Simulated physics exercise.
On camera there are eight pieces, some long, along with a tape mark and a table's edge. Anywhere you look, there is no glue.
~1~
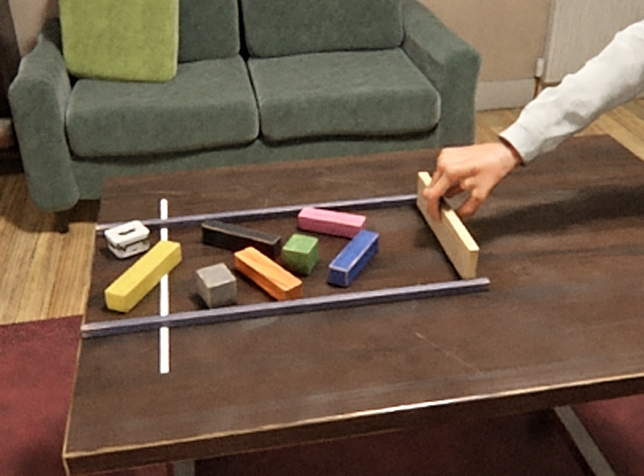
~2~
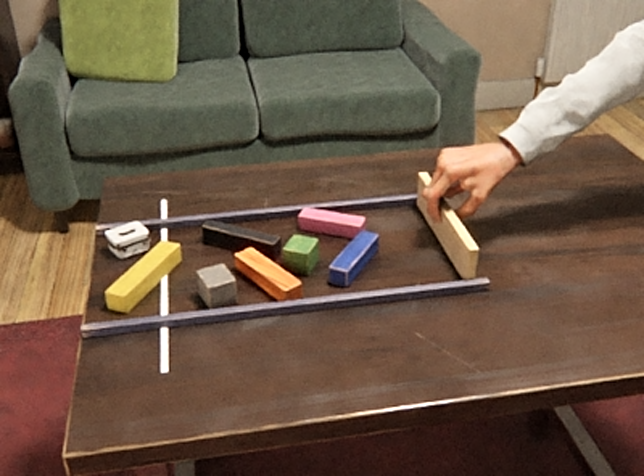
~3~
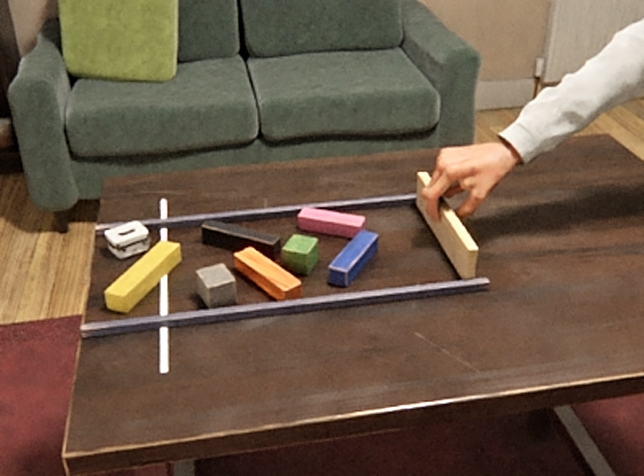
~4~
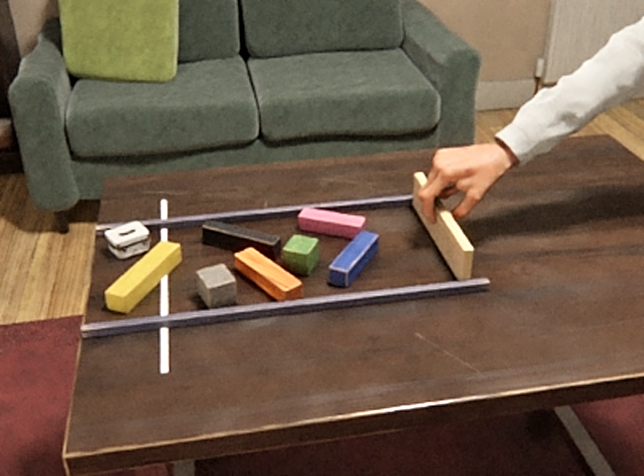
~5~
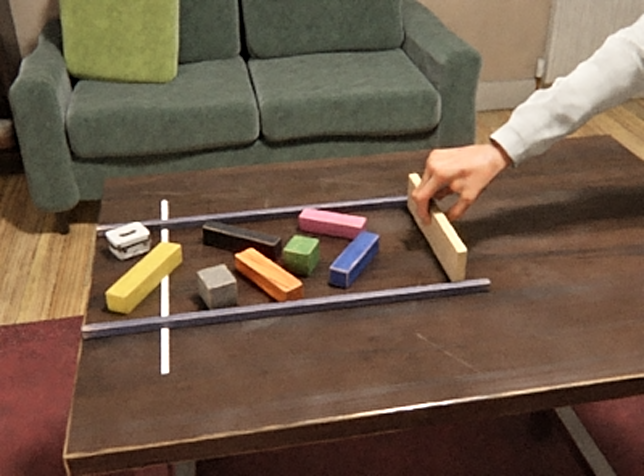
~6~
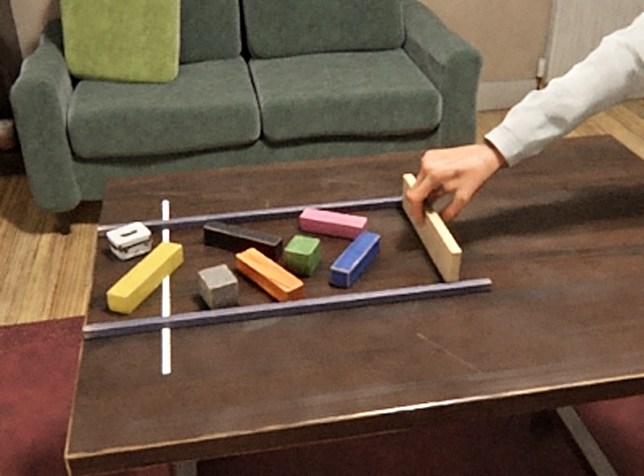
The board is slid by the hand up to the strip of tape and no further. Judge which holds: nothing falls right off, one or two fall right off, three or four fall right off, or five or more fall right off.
What drops is a single piece or a pair.
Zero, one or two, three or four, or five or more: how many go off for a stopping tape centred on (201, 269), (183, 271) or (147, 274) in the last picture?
Count per stopping tape, as listed: Zero, zero, either three or four.
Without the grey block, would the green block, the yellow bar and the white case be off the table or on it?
Result - green block: Up; yellow bar: Gone; white case: Gone.
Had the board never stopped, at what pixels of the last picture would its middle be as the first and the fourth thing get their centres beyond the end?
First around (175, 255), then around (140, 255).
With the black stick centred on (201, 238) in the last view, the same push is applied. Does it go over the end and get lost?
If so, it stays where it is.
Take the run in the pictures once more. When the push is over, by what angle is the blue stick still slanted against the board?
It comes to around 0 degrees.
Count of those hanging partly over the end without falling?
The total here is 3.
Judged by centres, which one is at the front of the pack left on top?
The grey block.
Early on, none off yet; white case at rest near (130, 242); yellow bar at rest near (147, 276); grey block at rest near (219, 287).
A while later, none off yet; white case at rest near (130, 242); yellow bar at rest near (147, 276); grey block travelled about its own width near (183, 297).
Finally, the number that fall off is one or two; lost, yellow bar and white case.
